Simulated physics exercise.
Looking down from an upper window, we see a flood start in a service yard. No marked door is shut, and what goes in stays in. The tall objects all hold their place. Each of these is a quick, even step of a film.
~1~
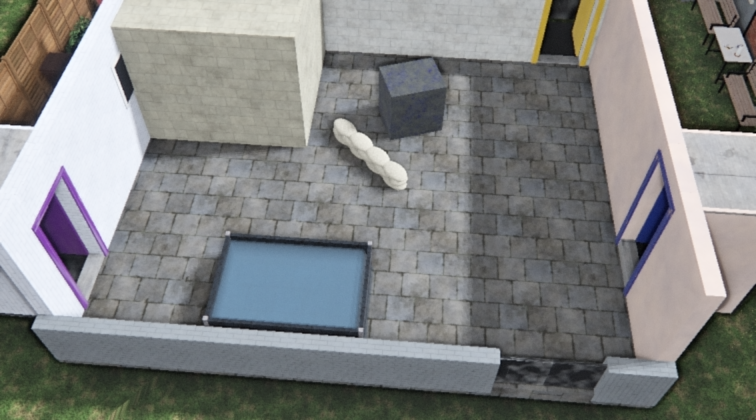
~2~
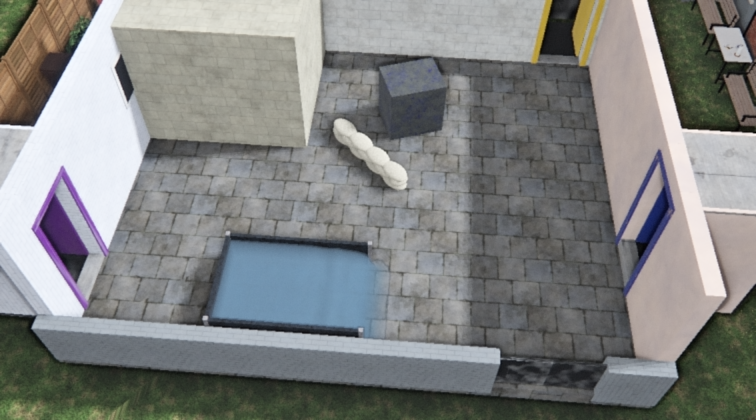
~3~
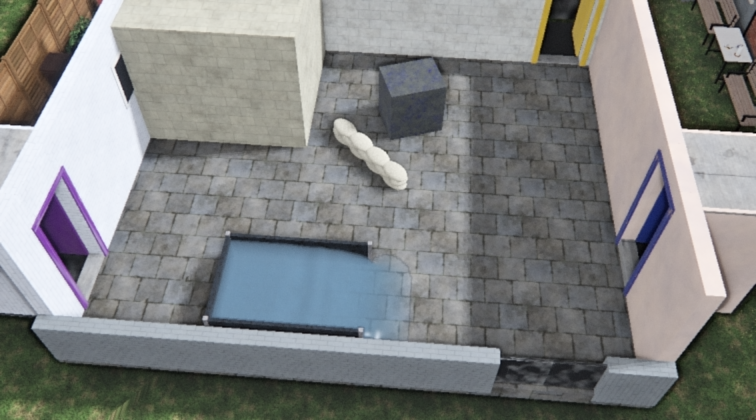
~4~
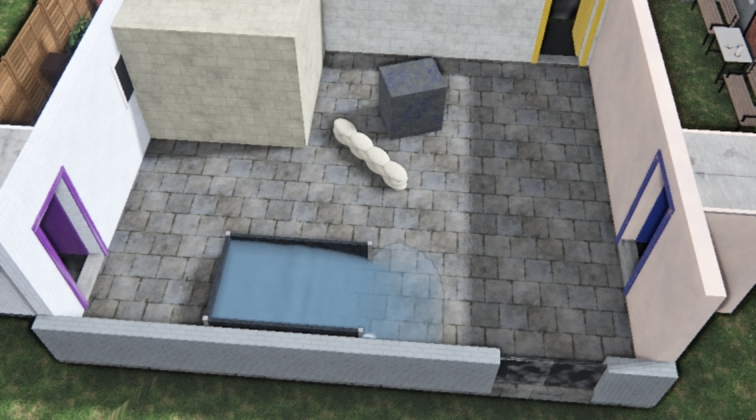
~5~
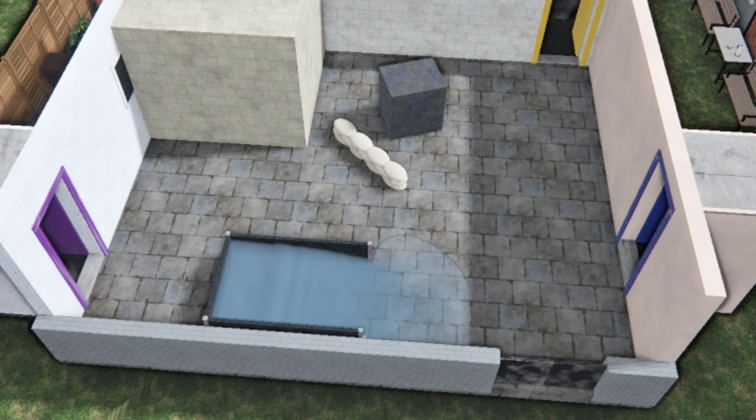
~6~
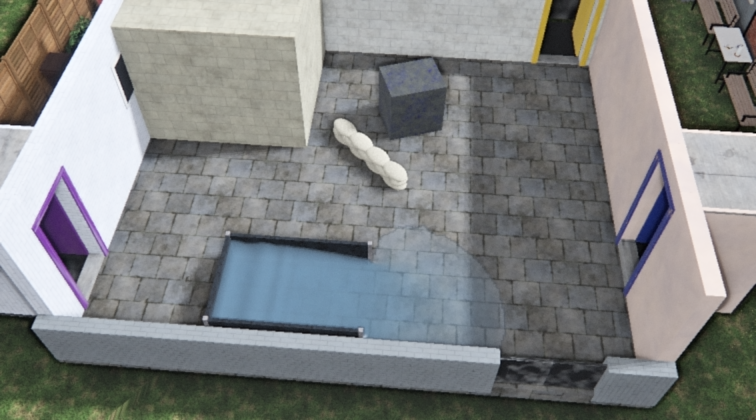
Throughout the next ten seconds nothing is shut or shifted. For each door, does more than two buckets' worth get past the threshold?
One by one: The yellow door tops two buckets. The blue door does not top two buckets. The purple door does not top two buckets.
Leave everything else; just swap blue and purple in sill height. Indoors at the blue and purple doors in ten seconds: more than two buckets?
As for the doors, the blue door overshoots and the purple door comes in short.
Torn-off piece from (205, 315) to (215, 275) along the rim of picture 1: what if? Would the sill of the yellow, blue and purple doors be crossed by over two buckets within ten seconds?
The yellow door falls short, the blue door falls short, and the purple door exceeds it.
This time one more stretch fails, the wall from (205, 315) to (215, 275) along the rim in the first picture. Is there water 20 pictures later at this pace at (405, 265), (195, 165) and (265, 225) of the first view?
One after the other: Not flooded, flooded, clear.
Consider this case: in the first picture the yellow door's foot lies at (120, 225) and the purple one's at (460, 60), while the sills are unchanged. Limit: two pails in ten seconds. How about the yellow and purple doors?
The yellow door falls short, and the purple door falls short.
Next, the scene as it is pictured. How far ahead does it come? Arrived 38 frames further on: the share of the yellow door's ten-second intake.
I get 25 per cent.
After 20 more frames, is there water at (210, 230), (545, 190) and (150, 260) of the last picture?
Result, in order: Unflooded / waterlogged / unflooded.
A moment on, water covers 20 % of the floor; the yellow door not reached, the blue door not reached, the purple door not reached.
Next, water covers 25 % of the floor; the yellow door not reached, the blue door wet at the sill, nothing in, the purple door not reached.
Then, water covers 35 % of the floor; the yellow door not reached, the blue door wet at the sill, nothing in, the purple door not reached.
Later, water covers 50 % of the floor; the yellow door over two buckets in, the blue door wet at the sill, nothing in, the purple door not reached.
In the end, water covers 70 % of the floor; the yellow door far over two buckets in, the blue door wet at the sill, nothing in, the purple door not reached.
